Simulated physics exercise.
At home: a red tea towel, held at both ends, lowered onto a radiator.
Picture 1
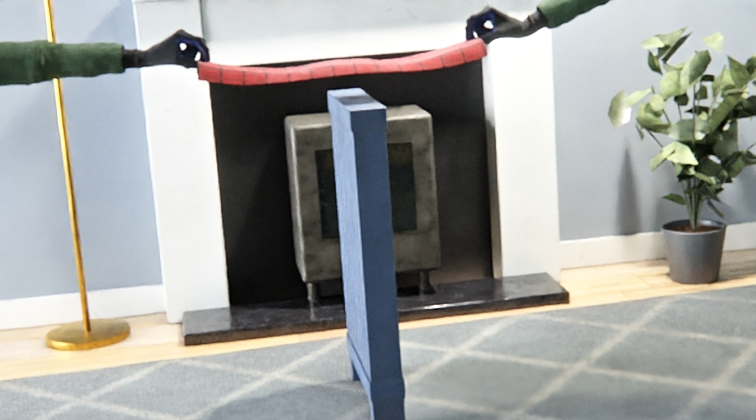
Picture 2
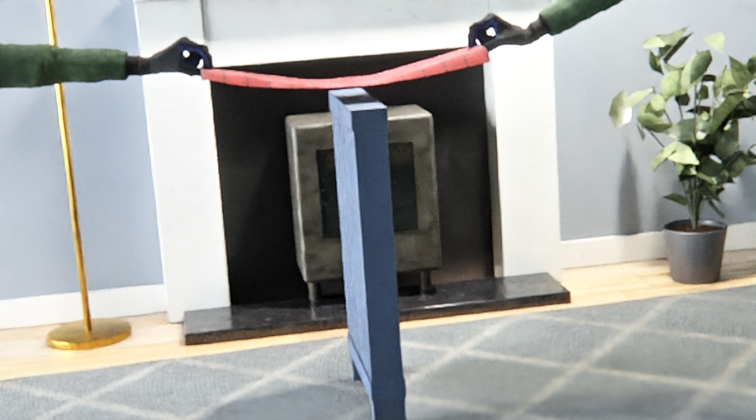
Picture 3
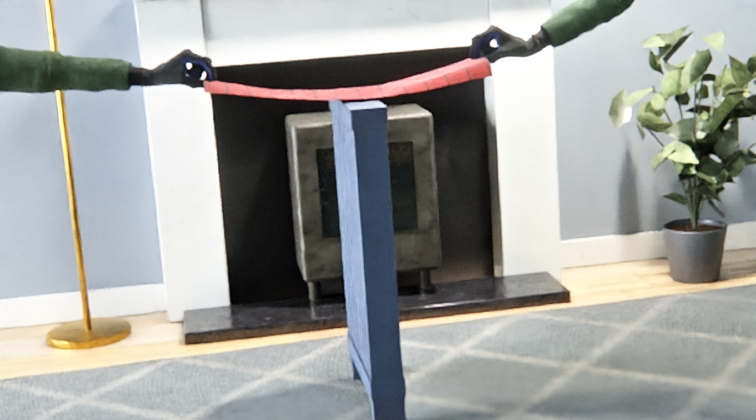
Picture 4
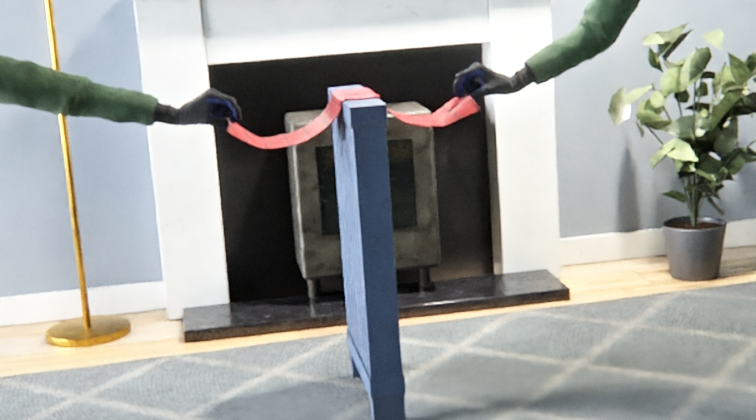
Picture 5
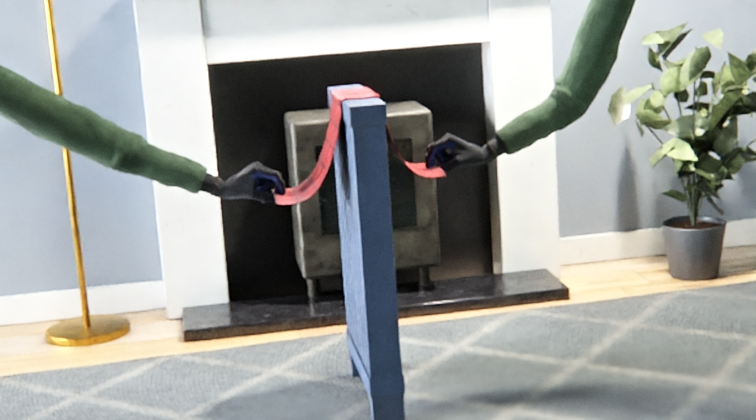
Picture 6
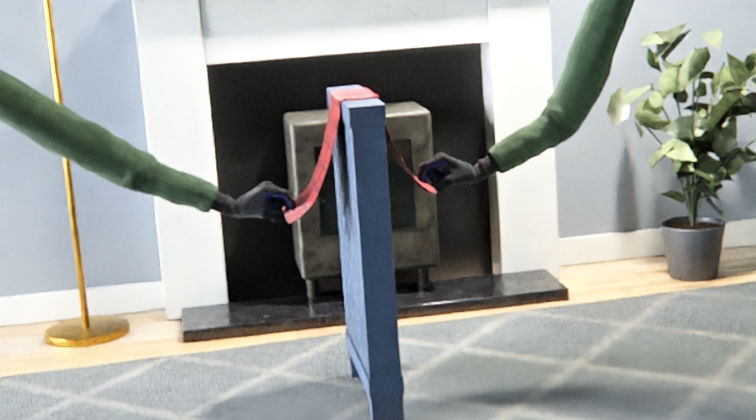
In a living room, two gloved hands lower a red cloth over a narrow blue upright.
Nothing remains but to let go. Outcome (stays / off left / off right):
I think it is going to stay up there.
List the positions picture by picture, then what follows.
Left end (203, 81); right end (483, 57); top of the radiator (368, 113), in the first frame.
Left end (207, 81); right end (486, 63), in the second frame.
Left end (210, 93); right end (488, 76); top of the radiator (369, 112), in the third frame.
Left end (231, 134); right end (476, 112), in the fourth frame.
Left end (282, 205); right end (441, 177), in the fifth frame.
Left end (294, 222); right end (432, 192); both sides about alike, in the sixth frame.
Then, 0.22 s later than the last view, tea towel hanging on both sides, left end near (316, 229), right end near (402, 203).
Then, 0.32 s later than the last view, tea towel hanging on both sides, left end near (343, 230), right end near (380, 208).
Finally, tea towel hanging on both sides, left end near (346, 230), right end near (380, 208). The red tea towel keeps its place.
